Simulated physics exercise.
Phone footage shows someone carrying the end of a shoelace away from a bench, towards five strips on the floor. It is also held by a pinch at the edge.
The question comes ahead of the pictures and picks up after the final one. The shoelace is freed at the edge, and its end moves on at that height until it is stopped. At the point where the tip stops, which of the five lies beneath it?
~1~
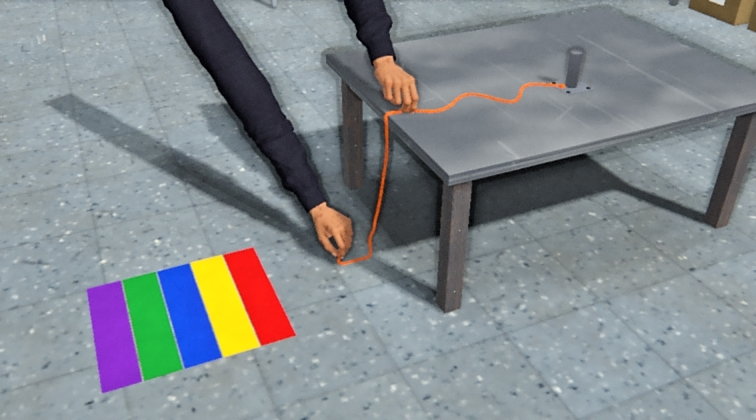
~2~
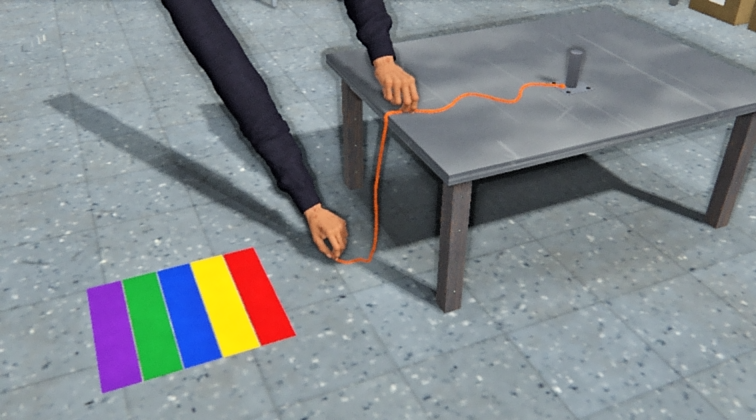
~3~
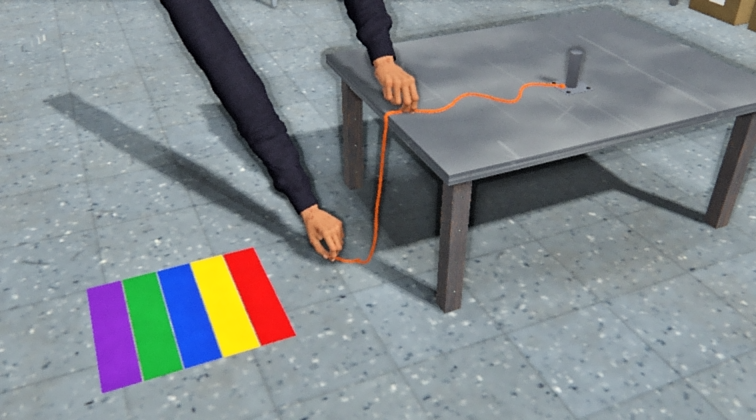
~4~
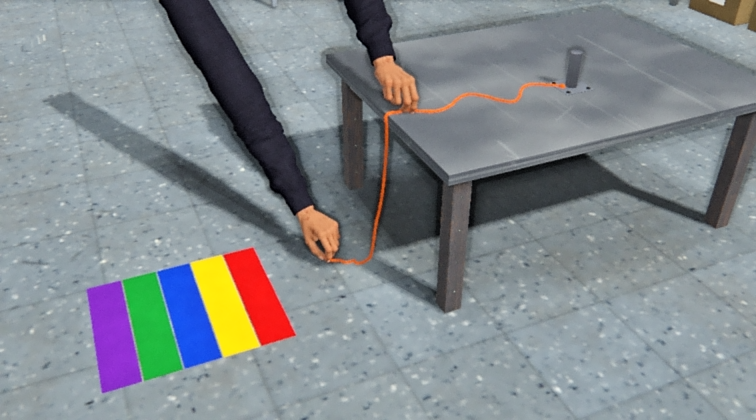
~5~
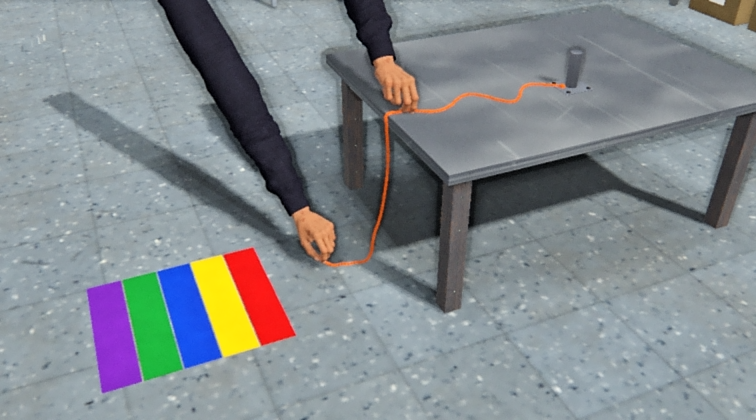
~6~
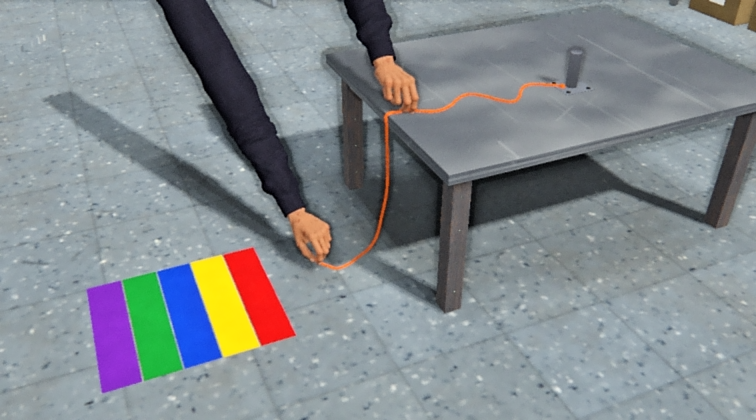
The blue strip lies beneath it.
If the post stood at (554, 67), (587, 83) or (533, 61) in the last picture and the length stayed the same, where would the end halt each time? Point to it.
Try by try: (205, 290), (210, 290) and (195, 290).
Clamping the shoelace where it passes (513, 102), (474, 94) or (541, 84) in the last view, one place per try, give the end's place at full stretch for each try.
Those spots come out as (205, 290), (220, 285) and (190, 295).
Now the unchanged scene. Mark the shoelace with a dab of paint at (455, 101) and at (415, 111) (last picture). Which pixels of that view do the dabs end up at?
Roughly at (426, 109), and the other roughly at (379, 127).
Soon after, end near (251, 278); over red.
Then, end near (207, 289); over yellow.
At full stretch, end near (181, 296); over blue. The blue one.
